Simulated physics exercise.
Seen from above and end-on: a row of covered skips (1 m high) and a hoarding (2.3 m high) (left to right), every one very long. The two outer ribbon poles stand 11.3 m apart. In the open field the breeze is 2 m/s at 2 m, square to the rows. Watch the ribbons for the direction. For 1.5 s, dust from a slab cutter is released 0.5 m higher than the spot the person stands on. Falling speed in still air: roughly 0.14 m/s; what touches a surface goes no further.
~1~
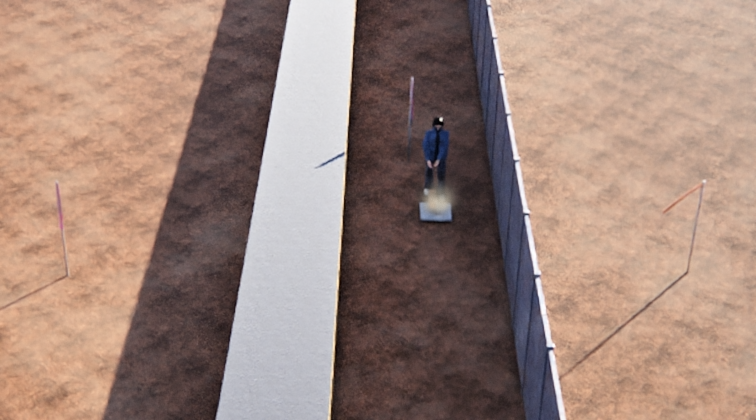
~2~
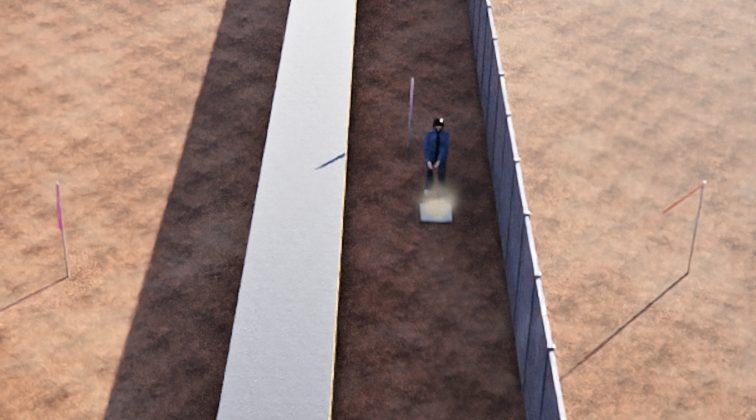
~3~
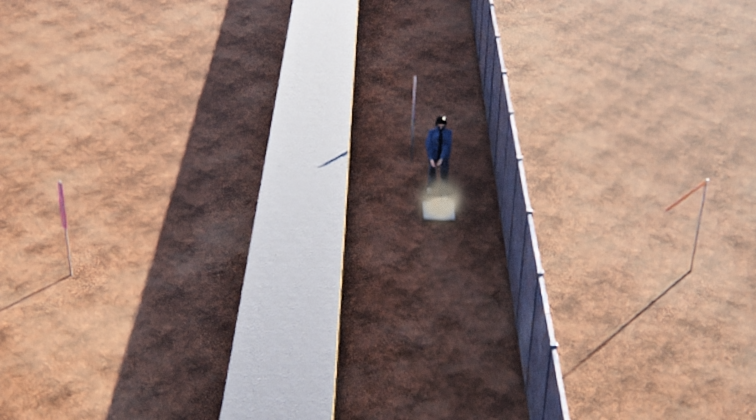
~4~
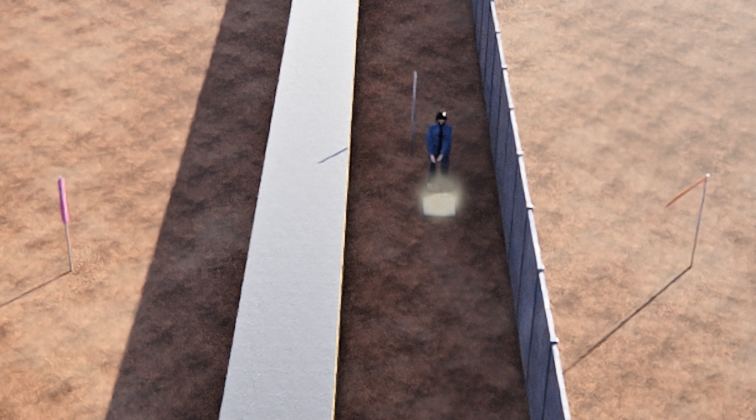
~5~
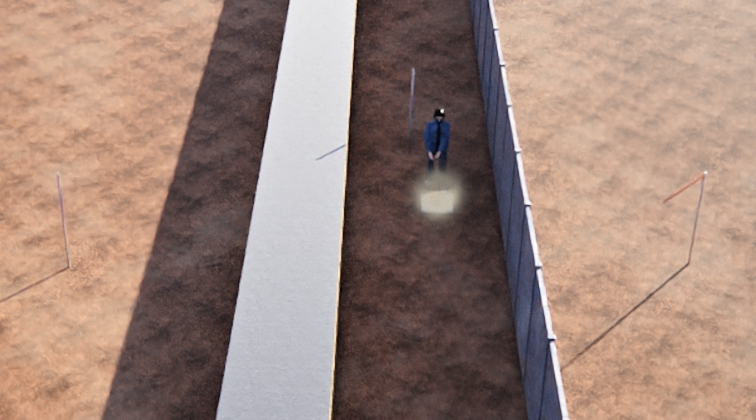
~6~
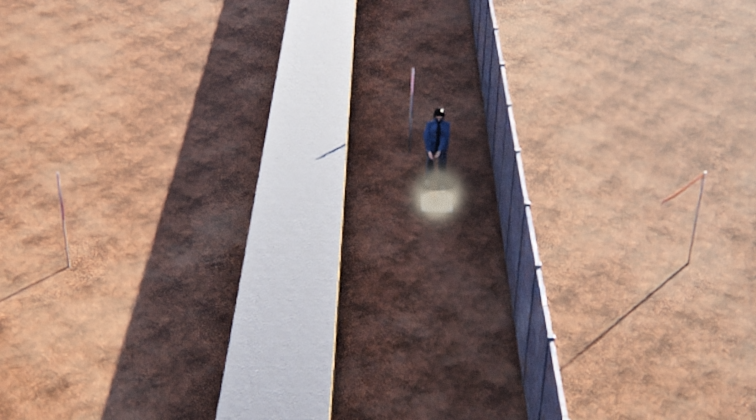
Pale dust puffs up from a slab at the feet of a person in blue, who stands with lowered arms between a long white-topped row and a hoarding. The small cloud thickens and spreads into a soft, round haze over the slab, while ribbons on the outer poles stir slightly.
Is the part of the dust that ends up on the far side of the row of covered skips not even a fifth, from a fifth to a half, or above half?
Beyond the row of covered skips at the end: Less than a fifth.
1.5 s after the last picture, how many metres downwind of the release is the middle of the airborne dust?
Roughly 0.0 m.
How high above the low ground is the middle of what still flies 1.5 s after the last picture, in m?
Roughly 0.2 m up.
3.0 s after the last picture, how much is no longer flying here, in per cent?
About 40 %.
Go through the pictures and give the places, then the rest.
The left ribbon ends at (61, 229), hanging almost straight, the dust in the air spans x = 430 to 445 around y = 200 and it comes from (436, 207), in the first picture.
The right ribbon ends at (662, 213), leaning 45 degrees to the left and the dust in the air spans x = 425 to 445 around y = 200, in the second picture.
The dust in the air spans x = 430 to 450 around y = 200 and the top of the row of covered skips crosses (305, 172), in the third picture.
The left ribbon ends at (66, 223), hanging almost straight and the dust in the air spans x = 430 to 450 around y = 195, in the fourth picture.
The right ribbon ends at (663, 203), leaning 45 degrees to the left and the dust in the air spans x = 430 to 450 around y = 195, in the fifth picture.
The dust in the air spans x = 425 to 450 around y = 195 and the top of the hoarding crosses (510, 108), in the sixth picture.
Then, 1.5 s after the last picture, 8 % is no longer flying here, and 0 % is beyond the row of covered skips; the middle of what still flies is 0.3 m above the low ground, near (436, 200).
Then, 3.0 s after the last picture, 42 % is no longer flying here, and 0 % is beyond the row of covered skips; the middle of what still flies is 0.2 m above the low ground, near (433, 204).
Then, 6.9 s after the last picture, 88 % is no longer flying here, and 0 % is beyond the row of covered skips; the middle of what still flies is 0.3 m above the low ground, near (427, 198).
Then, 19.0 s after the last picture, 98 % is no longer flying here, and 0 % is beyond the row of covered skips.
Then, 44.0 s after the last picture, 100 % is no longer flying here, and 0 % is beyond the row of covered skips.
